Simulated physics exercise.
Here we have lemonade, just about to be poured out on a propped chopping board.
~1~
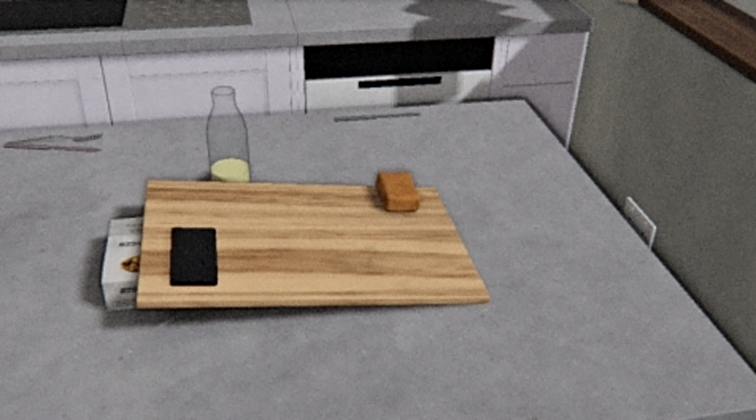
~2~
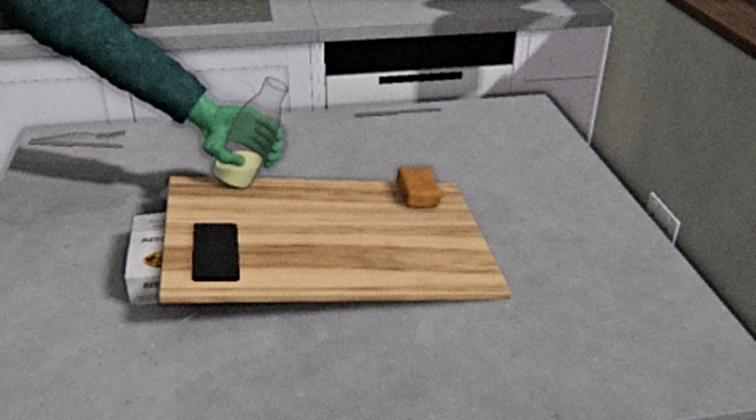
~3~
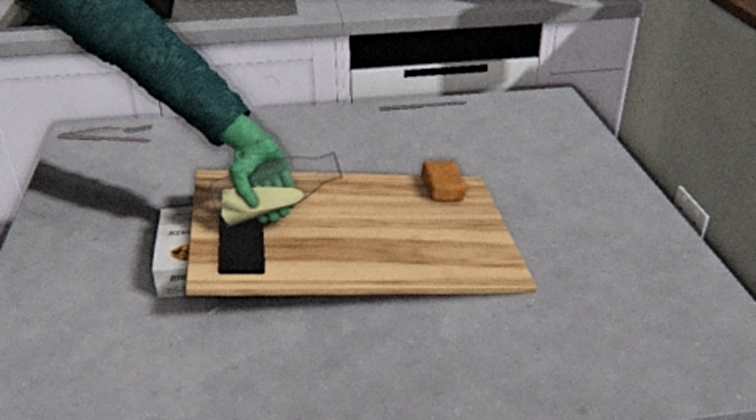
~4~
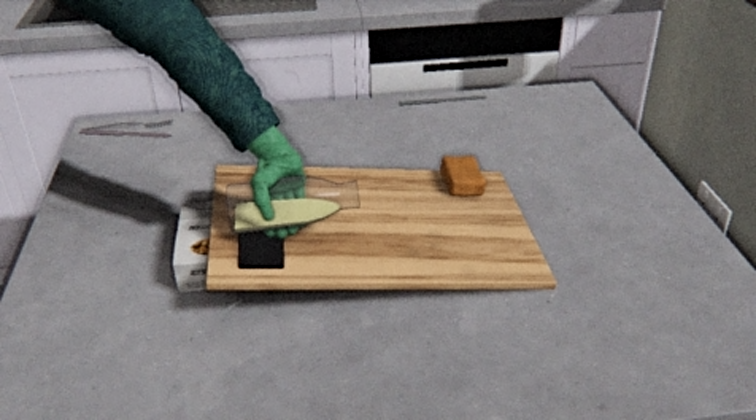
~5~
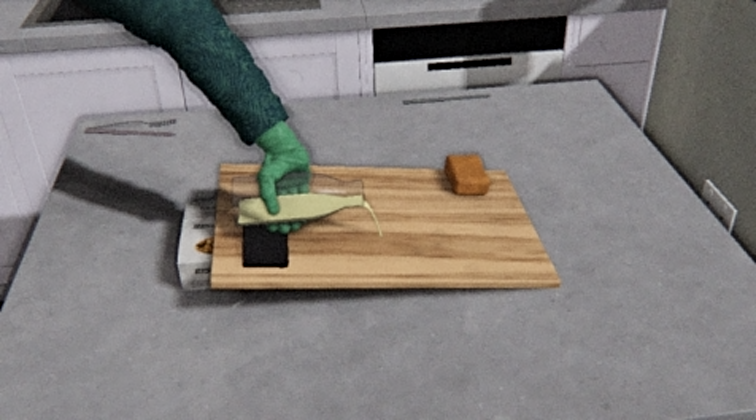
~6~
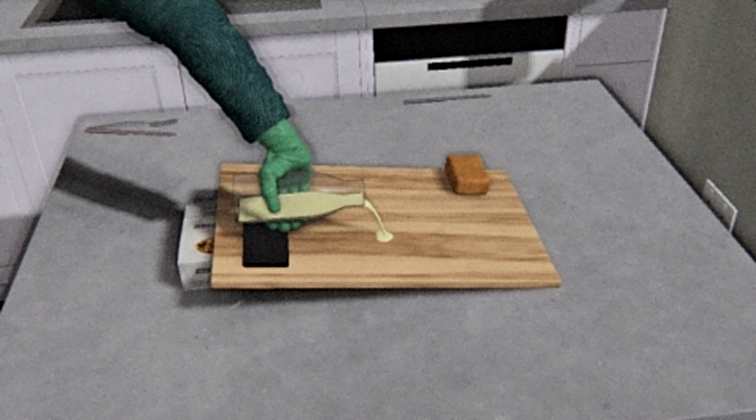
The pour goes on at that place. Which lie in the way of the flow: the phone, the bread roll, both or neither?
Phone: Out of the way, bread roll: Out of the way.
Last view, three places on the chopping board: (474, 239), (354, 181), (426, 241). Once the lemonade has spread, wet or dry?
Going in order, the first is covered by the spill, the second out of reach, and the third covered by the spill.
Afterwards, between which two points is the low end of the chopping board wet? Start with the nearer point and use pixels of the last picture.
Near: (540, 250); far: (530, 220).
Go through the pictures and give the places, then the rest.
In the first frame, the chopping board slopes down to the right; milk bottle (227, 137) nearly empty; phone (193, 255); bread roll (397, 192).
In the second frame, milk bottle (254, 130) tipped 30° with all of its load; phone (215, 251).
In the third frame, milk bottle (281, 184) tipped 75° with all of its load; bread roll (443, 181).
In the fourth frame, the chopping board slopes down to the right; milk bottle (297, 201) tipped 90° with all of its load; phone (261, 239).
In the fifth frame, the first of it lands; milk bottle (301, 197) tipped 90° with all of its load; bread roll (466, 175).
In the sixth frame, the first of it lands; milk bottle (302, 196) tipped 95° with all of its load; phone (265, 237); bread roll (467, 175).
Next, it runs down to the right; the phone is clear of it; the bread roll is clear of it.
After that, it runs down to the right and off the end; the phone is clear of it; the bread roll is clear of it.
Finally, it runs down to the right and off the end; the phone is clear of it; the bread roll is clear of it.
